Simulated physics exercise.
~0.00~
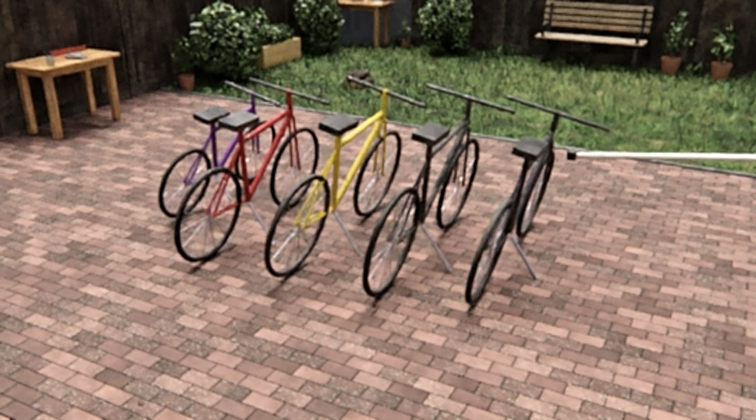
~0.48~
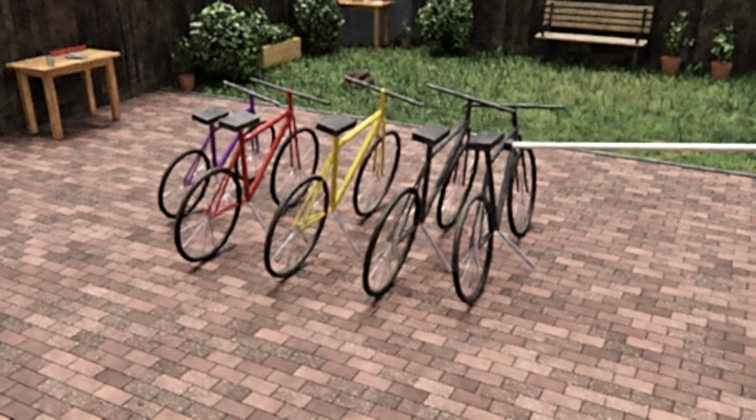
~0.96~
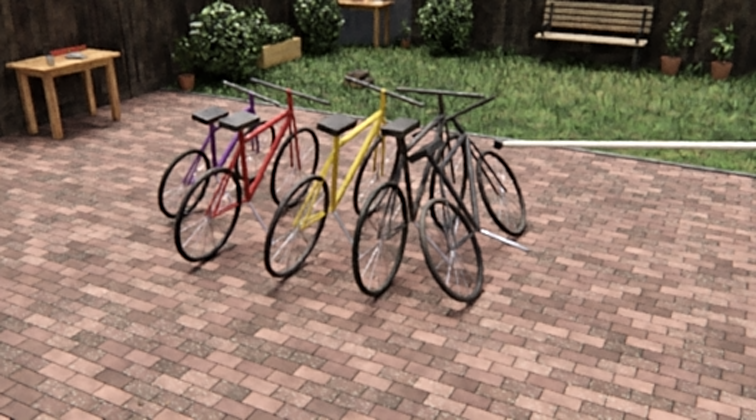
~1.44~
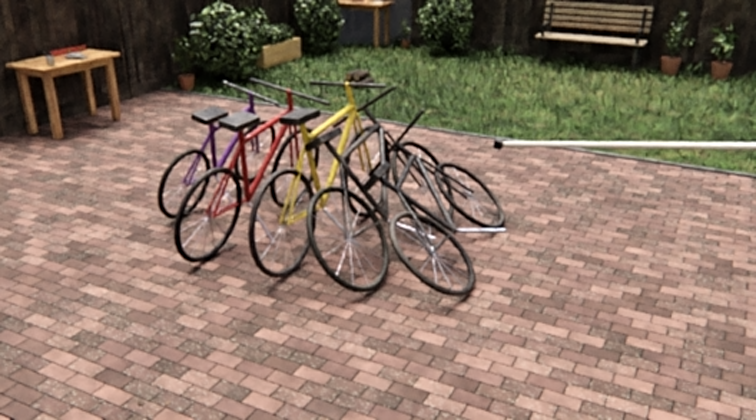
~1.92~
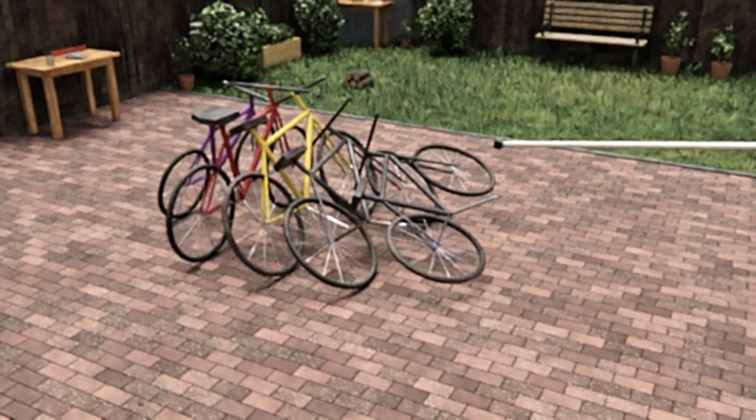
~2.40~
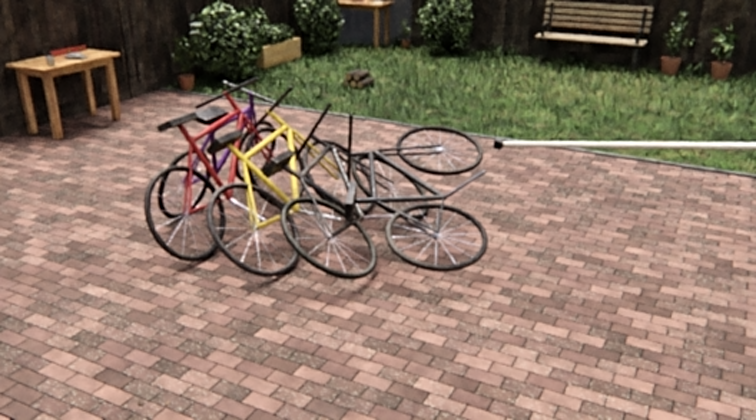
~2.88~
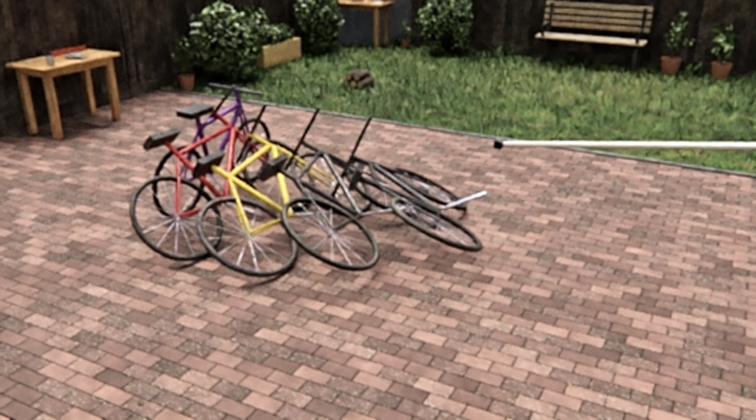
In a yard, a pole tips a row of bicycles leftward, leaving only the purple standing.
